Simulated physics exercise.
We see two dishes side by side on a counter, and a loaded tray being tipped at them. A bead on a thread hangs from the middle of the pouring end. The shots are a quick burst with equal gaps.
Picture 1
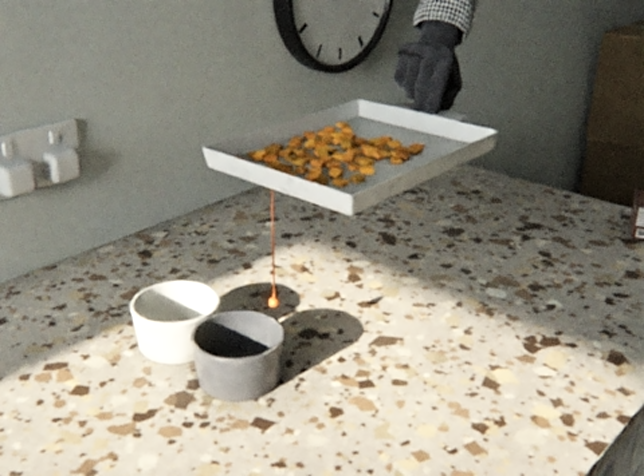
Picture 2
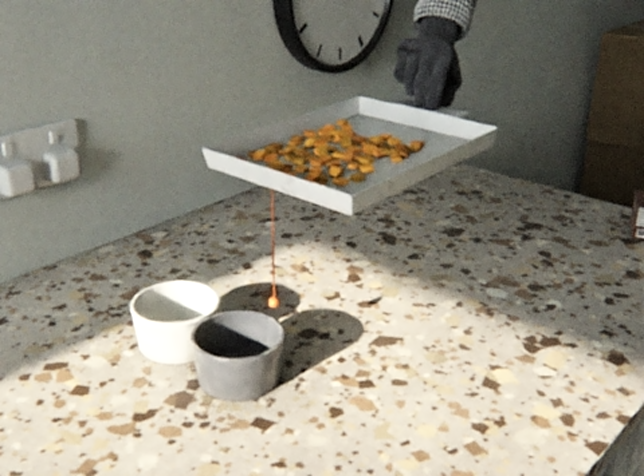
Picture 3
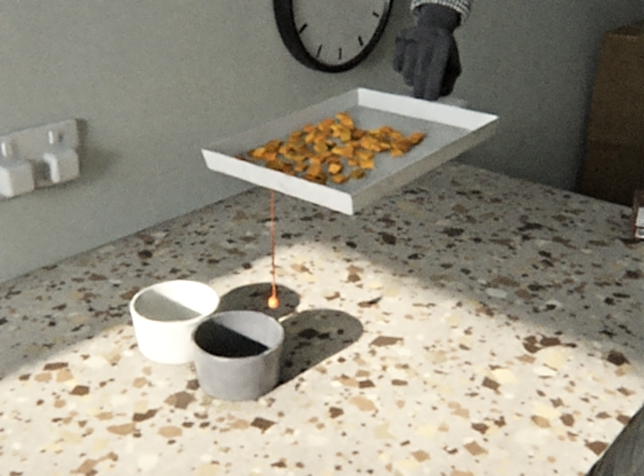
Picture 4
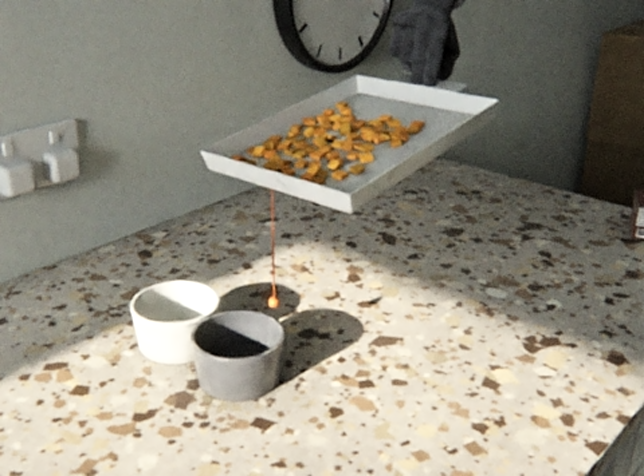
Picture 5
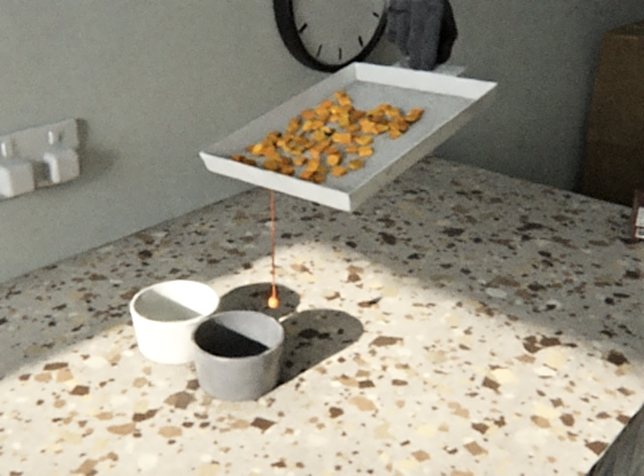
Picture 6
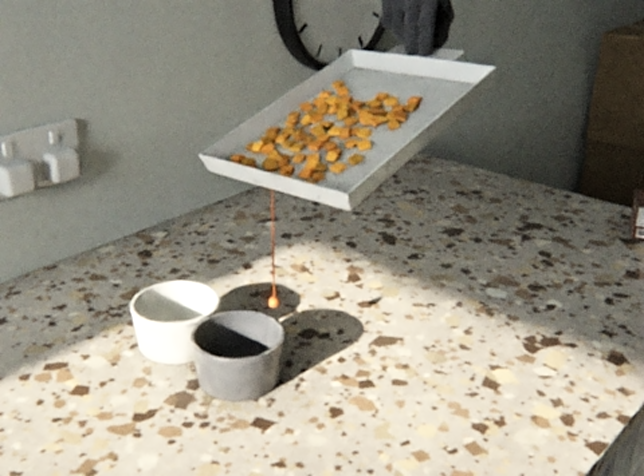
At first, a gloved hand holds a white tray of small orange pieces nearly level above two small dishes, one white and one grey, on a speckled counter. Then the hand lifts the far end steadily, slanting the tray more toward its near left corner, while the pieces, hanging bead and dishes barely move.
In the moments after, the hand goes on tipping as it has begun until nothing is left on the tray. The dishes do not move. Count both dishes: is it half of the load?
Together they catch the larger part.
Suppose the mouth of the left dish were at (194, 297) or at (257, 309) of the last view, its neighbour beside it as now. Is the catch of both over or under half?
At the first place over half, at the second less than half.
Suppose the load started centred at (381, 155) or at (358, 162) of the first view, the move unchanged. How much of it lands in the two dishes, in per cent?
The first gives 80 %, the second 70 %.
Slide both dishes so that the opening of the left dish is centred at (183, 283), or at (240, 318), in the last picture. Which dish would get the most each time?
At the first place the right-hand dish, at the second left.
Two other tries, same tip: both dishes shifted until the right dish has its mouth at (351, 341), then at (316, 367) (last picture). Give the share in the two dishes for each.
Near 0 % and 40 %.
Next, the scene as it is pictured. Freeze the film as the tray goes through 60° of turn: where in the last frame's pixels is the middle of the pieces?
Near (262, 147).
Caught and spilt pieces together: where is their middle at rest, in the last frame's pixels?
Close to (189, 345).
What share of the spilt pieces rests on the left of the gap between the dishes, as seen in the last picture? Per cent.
Some 20 per cent.
Soon, tray tipped steeply; all on the tray.
A while on, tray tipped right over; nearly all on the tray; a stray few in the right dish; a stray few in the left dish.
Towards the end, tray tipped past a quarter turn; about a third in the right dish; about half in the left dish; a small part outside both.
Finally, tray tipped past a quarter turn; about a third in the right dish; about half in the left dish; a small part outside both.
